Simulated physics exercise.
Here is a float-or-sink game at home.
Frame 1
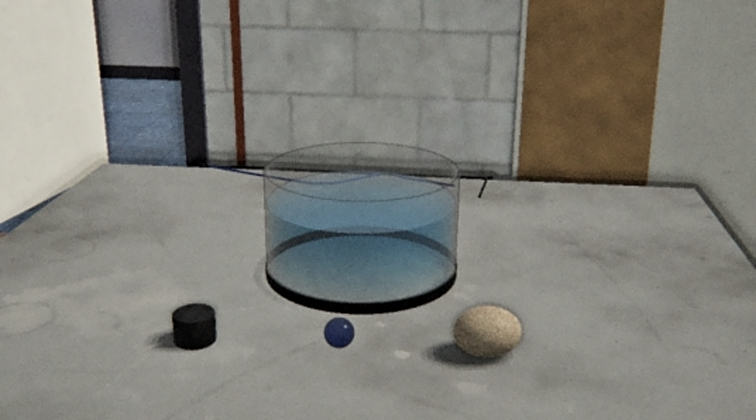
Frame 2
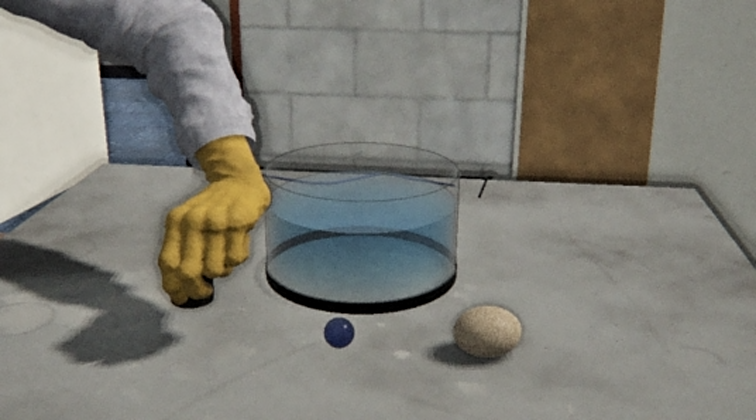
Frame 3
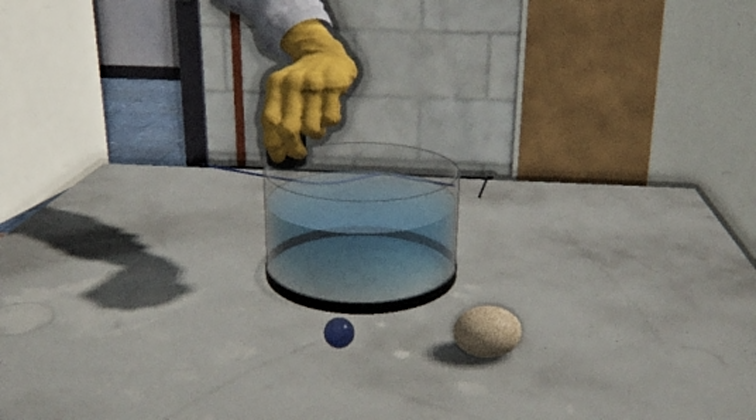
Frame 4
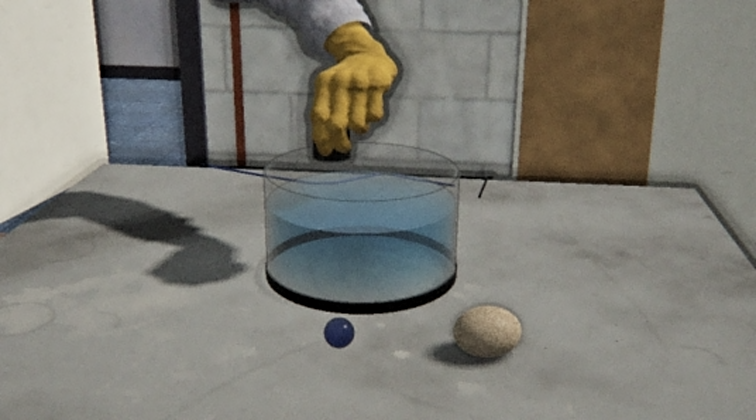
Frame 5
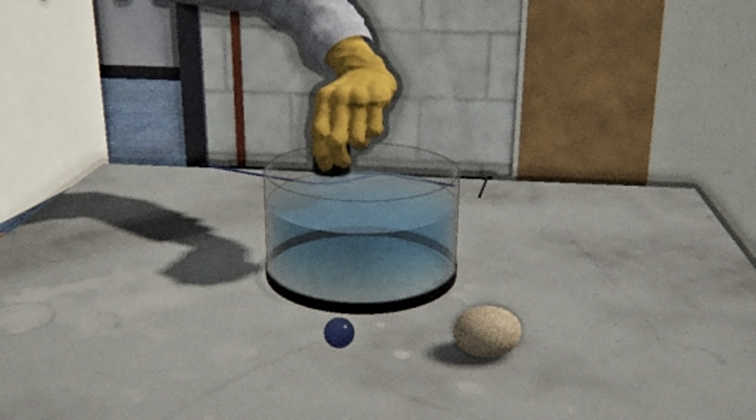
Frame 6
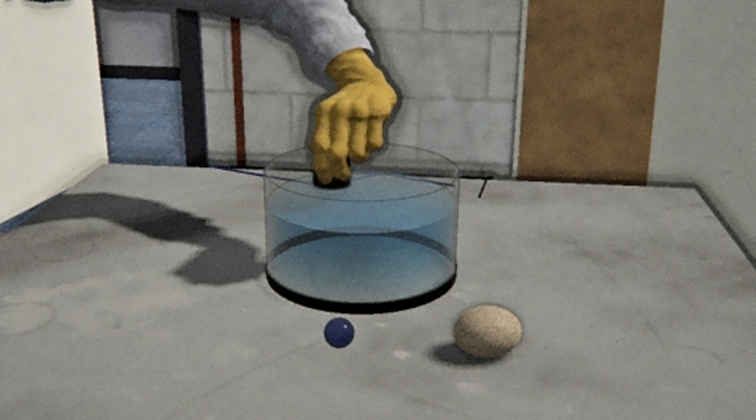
A yellow-gloved hand picks up a small black cylinder from the left of a grey table, carries it right over a clear basin of water, and lowers it close to the surface, while a blue ball and a speckled tan stone stay still in front.
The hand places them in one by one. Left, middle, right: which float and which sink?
Here the left one falls to the base, the middle one falls to the base, and the right one falls to the base.
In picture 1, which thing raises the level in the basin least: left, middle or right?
It is the centre piece.
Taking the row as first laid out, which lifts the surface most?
It's the rightmost item.
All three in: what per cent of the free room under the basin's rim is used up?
10 %.
Soon after, the iron weight goes to the bottom.
Later, the glass marble goes to the bottom.
In the end, the stone goes to the bottom; afloat, none of them.
